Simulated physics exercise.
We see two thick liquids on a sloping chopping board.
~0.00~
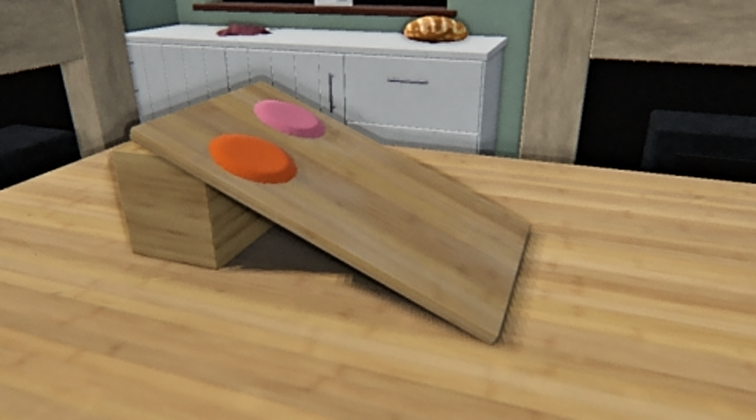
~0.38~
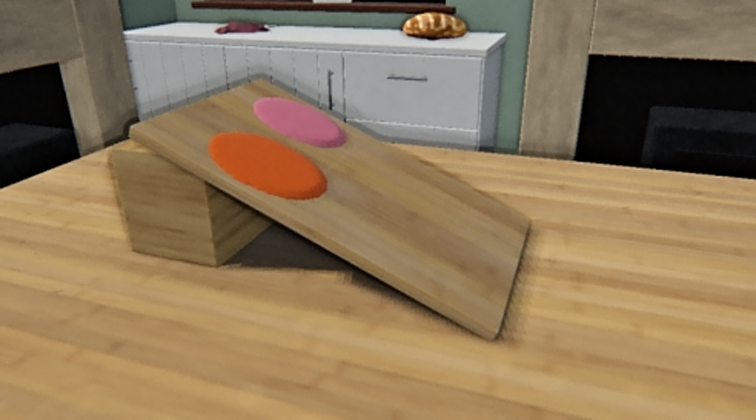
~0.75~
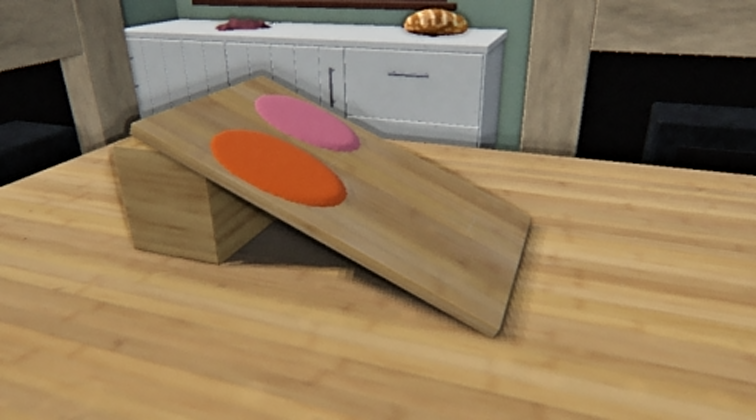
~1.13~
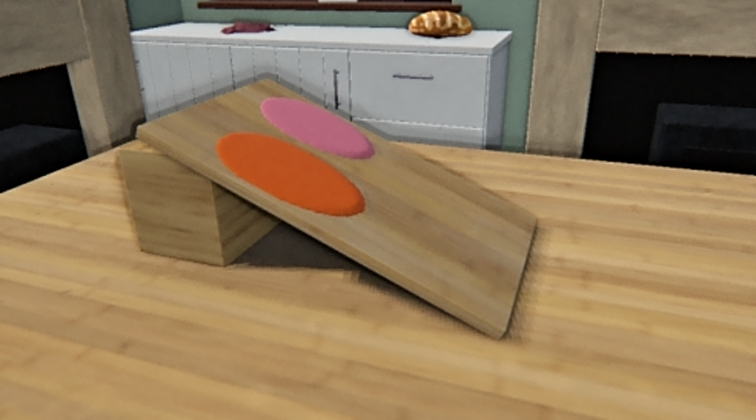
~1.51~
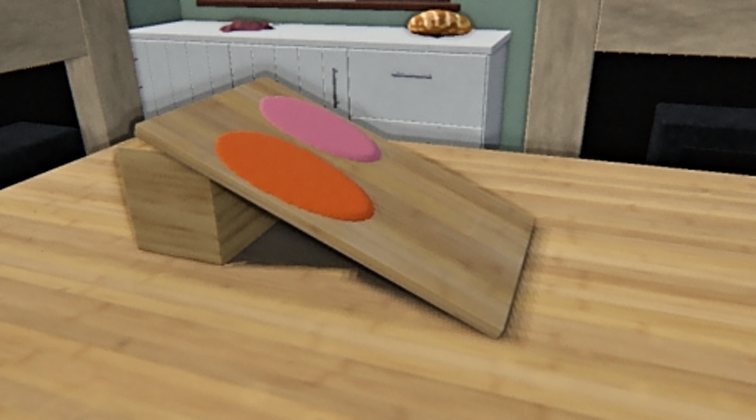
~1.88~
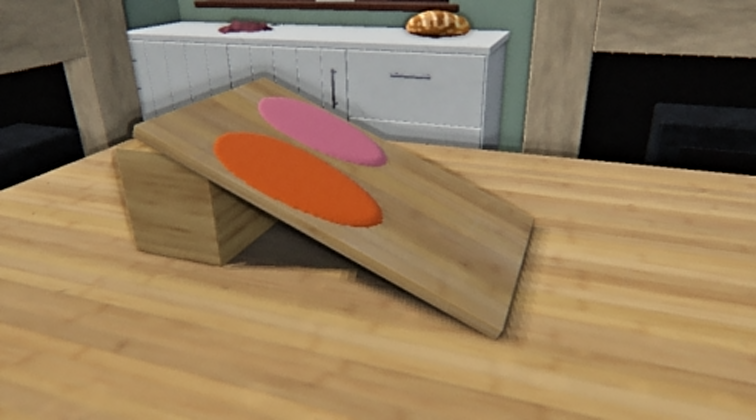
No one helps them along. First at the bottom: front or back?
The front one gets there first.
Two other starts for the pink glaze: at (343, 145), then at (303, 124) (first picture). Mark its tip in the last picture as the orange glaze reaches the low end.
Around (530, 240) in the first try, (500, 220) in the second.
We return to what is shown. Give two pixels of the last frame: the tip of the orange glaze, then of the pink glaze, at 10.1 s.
In turn (486, 278) and (459, 201).
Around 6.2 s, the orange glaze is three quarters of the way down; the pink glaze is three quarters of the way down.
Around 10.1 s, the orange glaze is close to the edge; the pink glaze is three quarters of the way down.
Around 13.0 s, the orange glaze is at the low edge; the pink glaze is three quarters of the way down.
